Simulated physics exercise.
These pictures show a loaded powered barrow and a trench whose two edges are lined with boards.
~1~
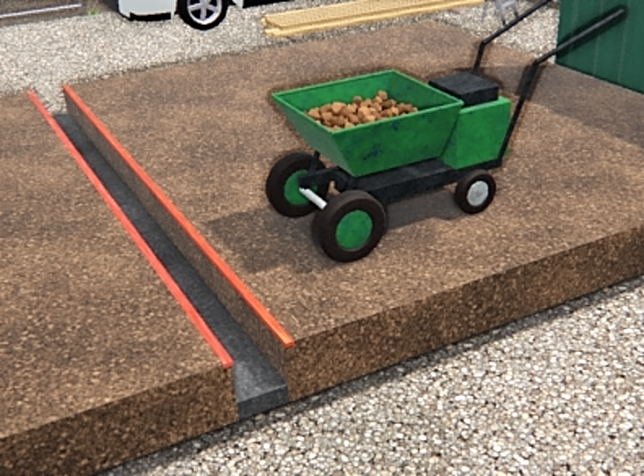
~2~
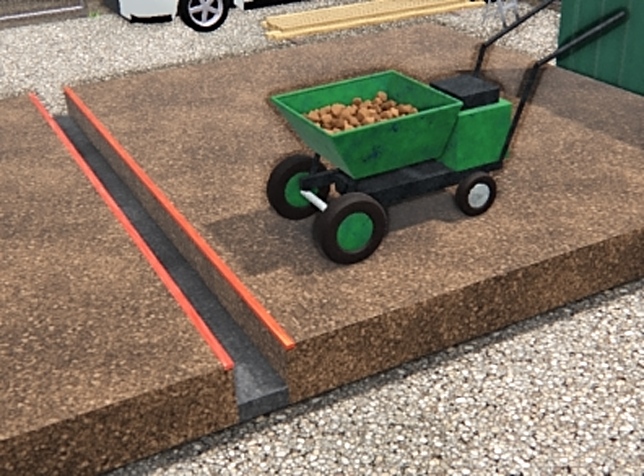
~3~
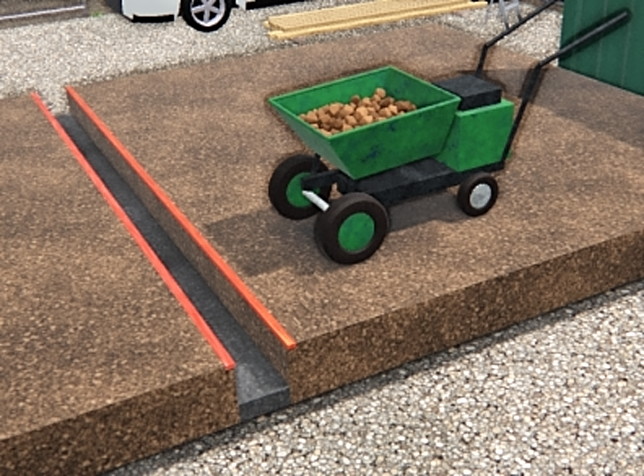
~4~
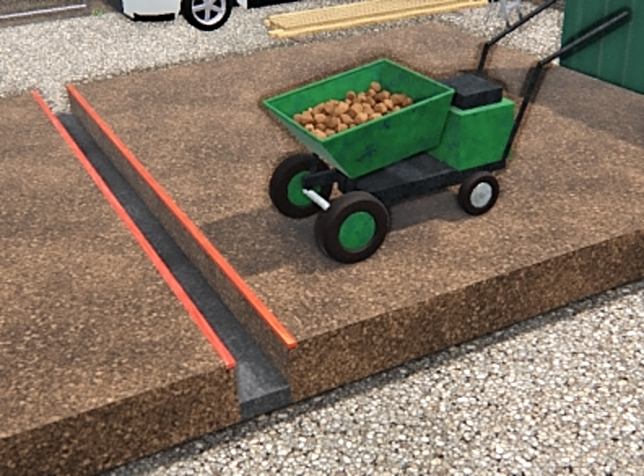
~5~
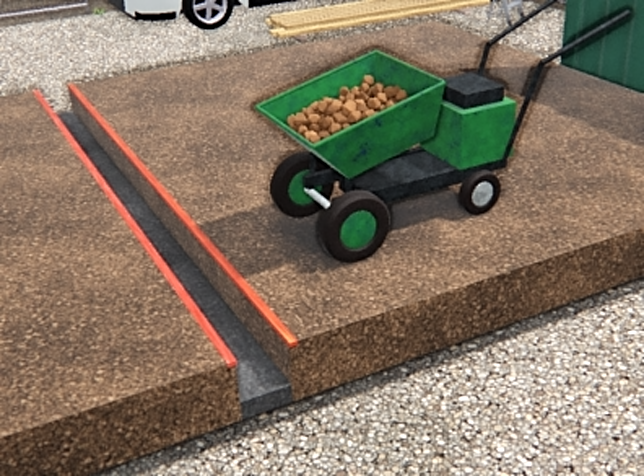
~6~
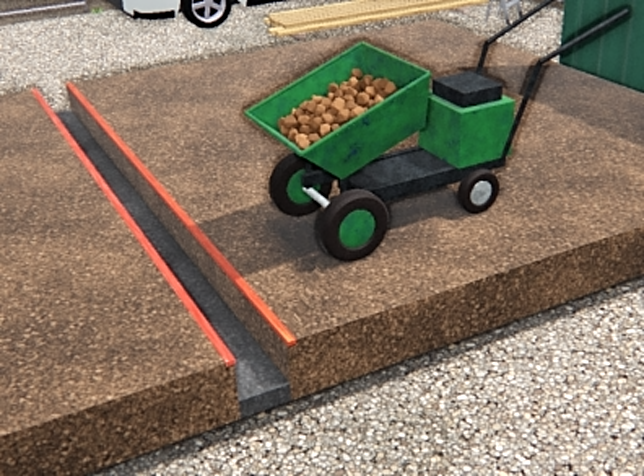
The green skip of a loaded barrow tilts gradually forward to the left beside a trench.
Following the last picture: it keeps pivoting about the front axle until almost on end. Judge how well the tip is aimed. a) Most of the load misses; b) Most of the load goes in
The answer is b.
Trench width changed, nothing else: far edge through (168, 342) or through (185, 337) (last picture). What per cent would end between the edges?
The first case gives around 100 percent, and the second around 100 percent.
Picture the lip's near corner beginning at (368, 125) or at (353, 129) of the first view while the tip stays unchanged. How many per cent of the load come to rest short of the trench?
The first spot yields roughly 60 percent, the second roughly 40 percent.
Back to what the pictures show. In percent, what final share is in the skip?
About 5 in a hundred.
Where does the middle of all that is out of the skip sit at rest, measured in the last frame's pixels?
Resting centre, last picture - approx. (204, 290).
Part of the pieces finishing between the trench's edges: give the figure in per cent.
About 90 per cent.
Just after the last frame, skip tipped steeply; every one in the skip.
A moment on, skip tipped steeply; almost all in the skip; just a few in or heaped over the trench; just a few falling.
Further on, skip tipped right over; roughly half in the skip; just a few short of the trench; roughly half in or heaped over the trench; just a few falling.
When it is over, skip tipped right over; just a few in the skip; about a tenth short of the trench; almost all in or heaped over the trench; not one beyond it.
